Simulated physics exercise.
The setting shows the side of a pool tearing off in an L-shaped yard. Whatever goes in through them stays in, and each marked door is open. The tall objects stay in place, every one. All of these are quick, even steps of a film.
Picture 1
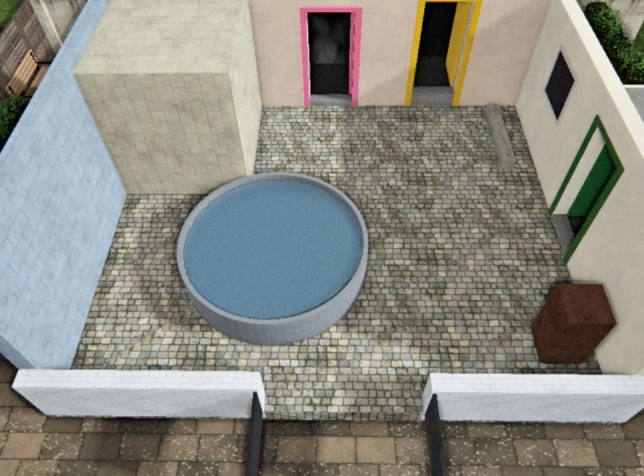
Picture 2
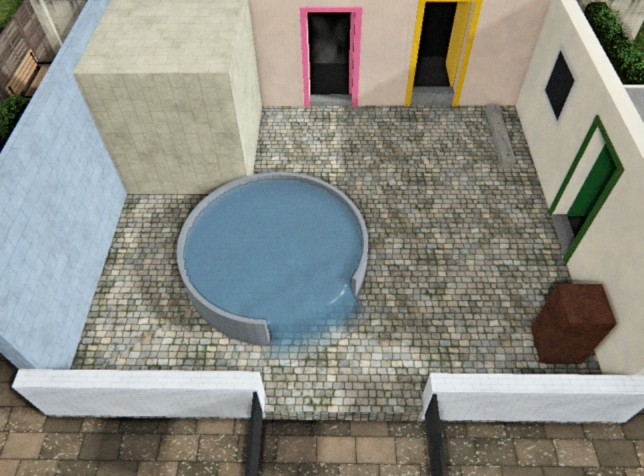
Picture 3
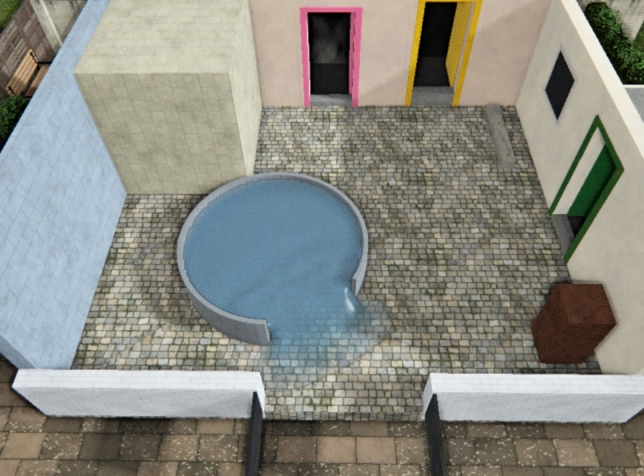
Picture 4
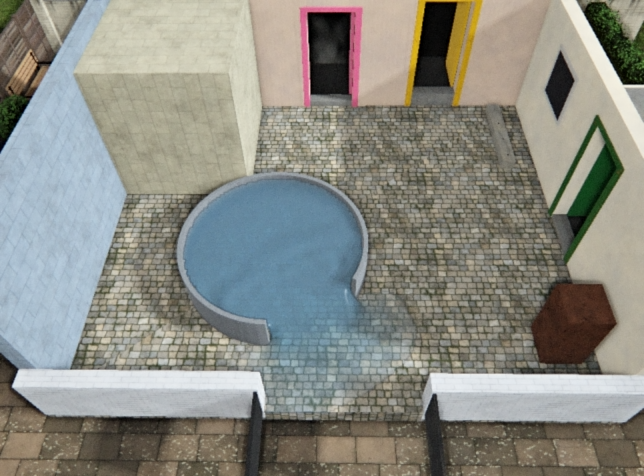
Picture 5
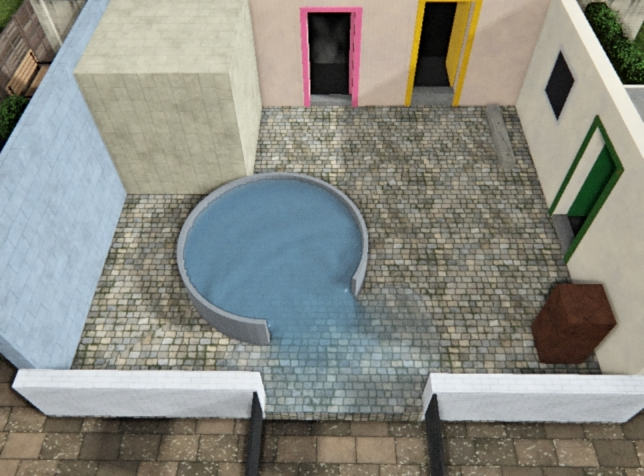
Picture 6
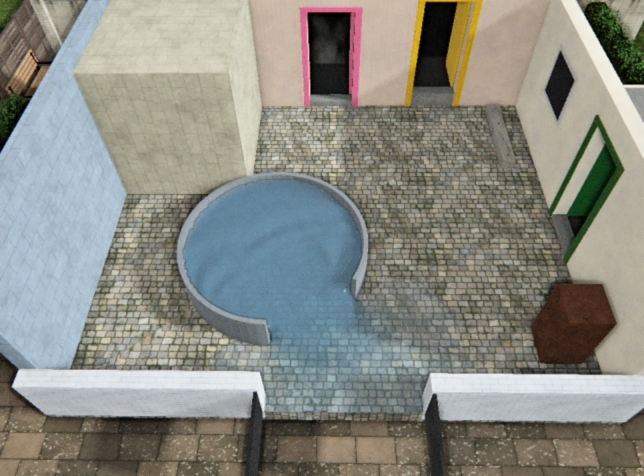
Round pool's front side breaking open and water pouring through the gap, spreading across the cobbled yard toward the white-walled entrance.
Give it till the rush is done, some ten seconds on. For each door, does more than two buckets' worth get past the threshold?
Door by door: The green door - no; the pink door - no; the yellow door - no.
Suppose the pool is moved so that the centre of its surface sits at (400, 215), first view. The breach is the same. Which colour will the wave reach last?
It is the door marked pink.
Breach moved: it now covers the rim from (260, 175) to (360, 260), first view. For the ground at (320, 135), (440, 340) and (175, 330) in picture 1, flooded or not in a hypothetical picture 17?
Taking the three spots as listed, they end up inundated, spared and spared.
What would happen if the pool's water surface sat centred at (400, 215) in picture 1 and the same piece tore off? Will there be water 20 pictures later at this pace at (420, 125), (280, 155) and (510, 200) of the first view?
Taking them in the order asked: Spared, then spared, then inundated.
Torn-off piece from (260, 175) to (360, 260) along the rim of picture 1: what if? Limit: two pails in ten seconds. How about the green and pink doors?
First the green door, which overshoots; then the pink door, which overshoots.
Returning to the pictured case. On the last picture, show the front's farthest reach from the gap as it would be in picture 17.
I'd say at around (601, 397).
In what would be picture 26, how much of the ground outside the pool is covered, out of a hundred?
About 25 in a hundred.
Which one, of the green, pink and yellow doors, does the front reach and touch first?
I'd say the one in green.
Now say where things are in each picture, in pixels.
Still water in the round tank at (273, 243), in the first picture.
The front is at (268, 354), out from the gap at (317, 323), in the second picture.
Water pours out at (317, 325) and has run to a hidden place, in the third picture.
Water pours out at (317, 326) and has run to a hidden place, in the fourth picture.
The front is at (433, 367), out from the gap at (317, 325), in the fifth picture.
Water pours out at (317, 325) and has run to a hidden place, in the sixth picture.
A moment on, water covers 15 % of the floor; the green door not reached, the pink door not reached, the yellow door not reached.
Next, water covers 15 % of the floor; the green door not reached, the pink door not reached, the yellow door not reached.
Then, water covers 25 % of the floor; the green door wet at the sill, nothing in, the pink door not reached, the yellow door not reached.
Later, water covers 50 % of the floor; the green door wet at the sill, nothing in, the pink door not reached, the yellow door not reached.
In the end, water covers 75 % of the floor; the green door wet at the sill, nothing in, the pink door wet at the sill, nothing in, the yellow door wet at the sill, nothing in.
